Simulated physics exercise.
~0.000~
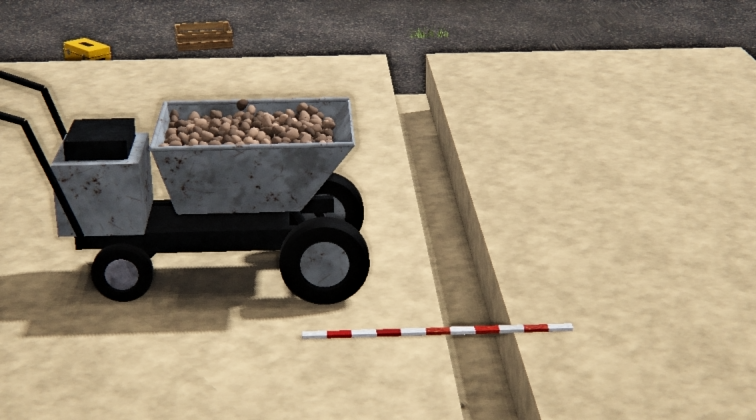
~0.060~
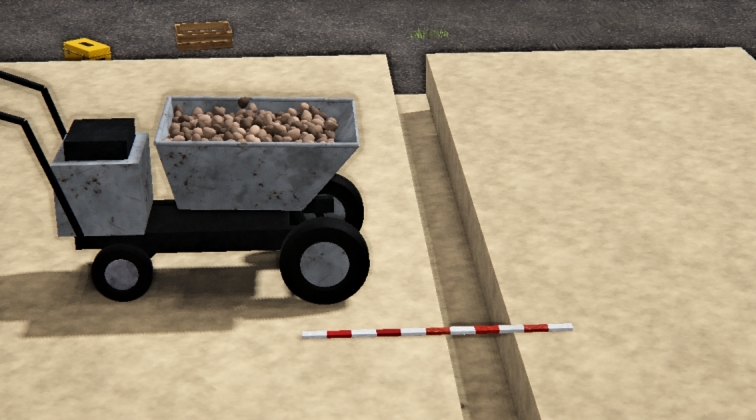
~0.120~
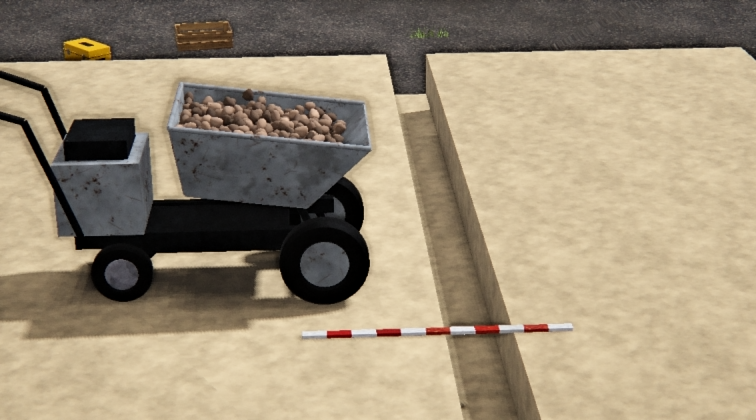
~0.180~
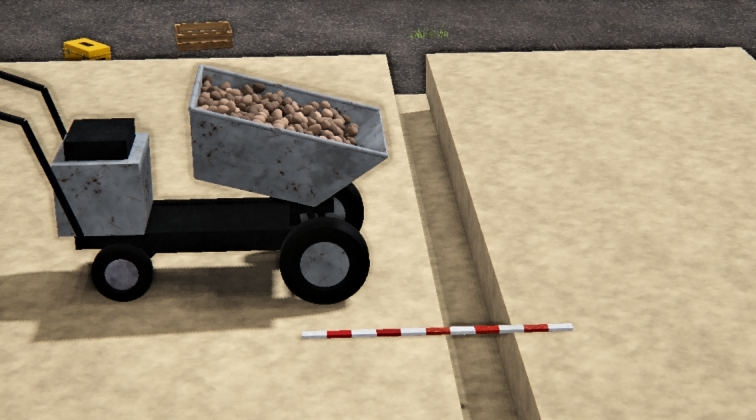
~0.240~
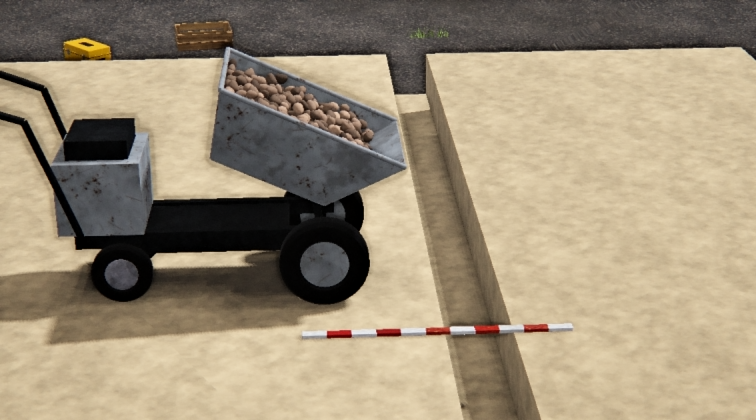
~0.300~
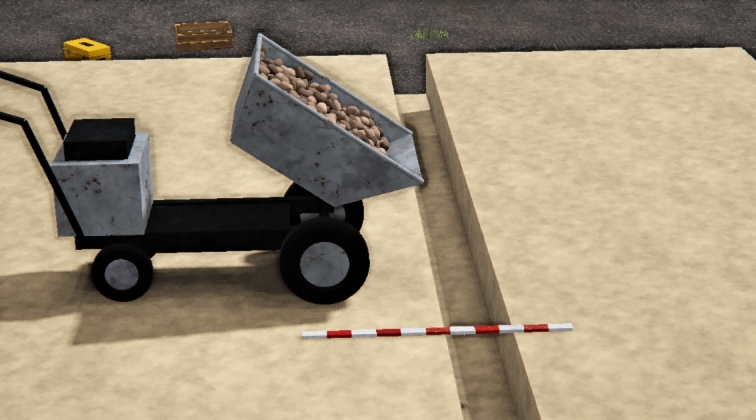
A grey metal skip of brown stones on a motor barrow tilting steadily toward the right, beside a narrow trench.
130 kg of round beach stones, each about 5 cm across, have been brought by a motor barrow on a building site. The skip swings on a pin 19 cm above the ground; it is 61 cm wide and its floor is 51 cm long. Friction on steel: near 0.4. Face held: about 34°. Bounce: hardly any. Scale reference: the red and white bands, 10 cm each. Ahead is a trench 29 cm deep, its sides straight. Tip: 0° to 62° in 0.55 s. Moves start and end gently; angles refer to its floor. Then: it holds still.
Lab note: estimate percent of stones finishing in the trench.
Approx. 37 %.
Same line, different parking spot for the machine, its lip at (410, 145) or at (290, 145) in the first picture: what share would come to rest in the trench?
Around 10% for the first place and 65% for the second.
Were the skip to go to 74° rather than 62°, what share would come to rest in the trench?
In that case near 30 per cent.
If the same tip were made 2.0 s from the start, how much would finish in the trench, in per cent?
I'd put it at roughly 65 per cent.
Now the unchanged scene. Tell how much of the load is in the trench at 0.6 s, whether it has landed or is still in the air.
Some 15 per cent.
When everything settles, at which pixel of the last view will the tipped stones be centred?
I'd point to around (530, 265).
After 0.4 s the floor is at 52°; 100 % in the skip; the foremost stones are at (417, 179).
After 0.6 s the floor is at 62°; 81 % in the skip, 15 % in the trench, 4 % past the trench; the foremost stones are at (516, 257).
After 1.0 s the floor is at 62°; 28 % in the skip, 14 % in the trench, 58 % past the trench; the foremost stones are at (690, 257).
After 3.0 s the floor is at 62°; 4 % in the skip, 37 % in the trench, 59 % past the trench; the foremost stones are past the picture's edge.
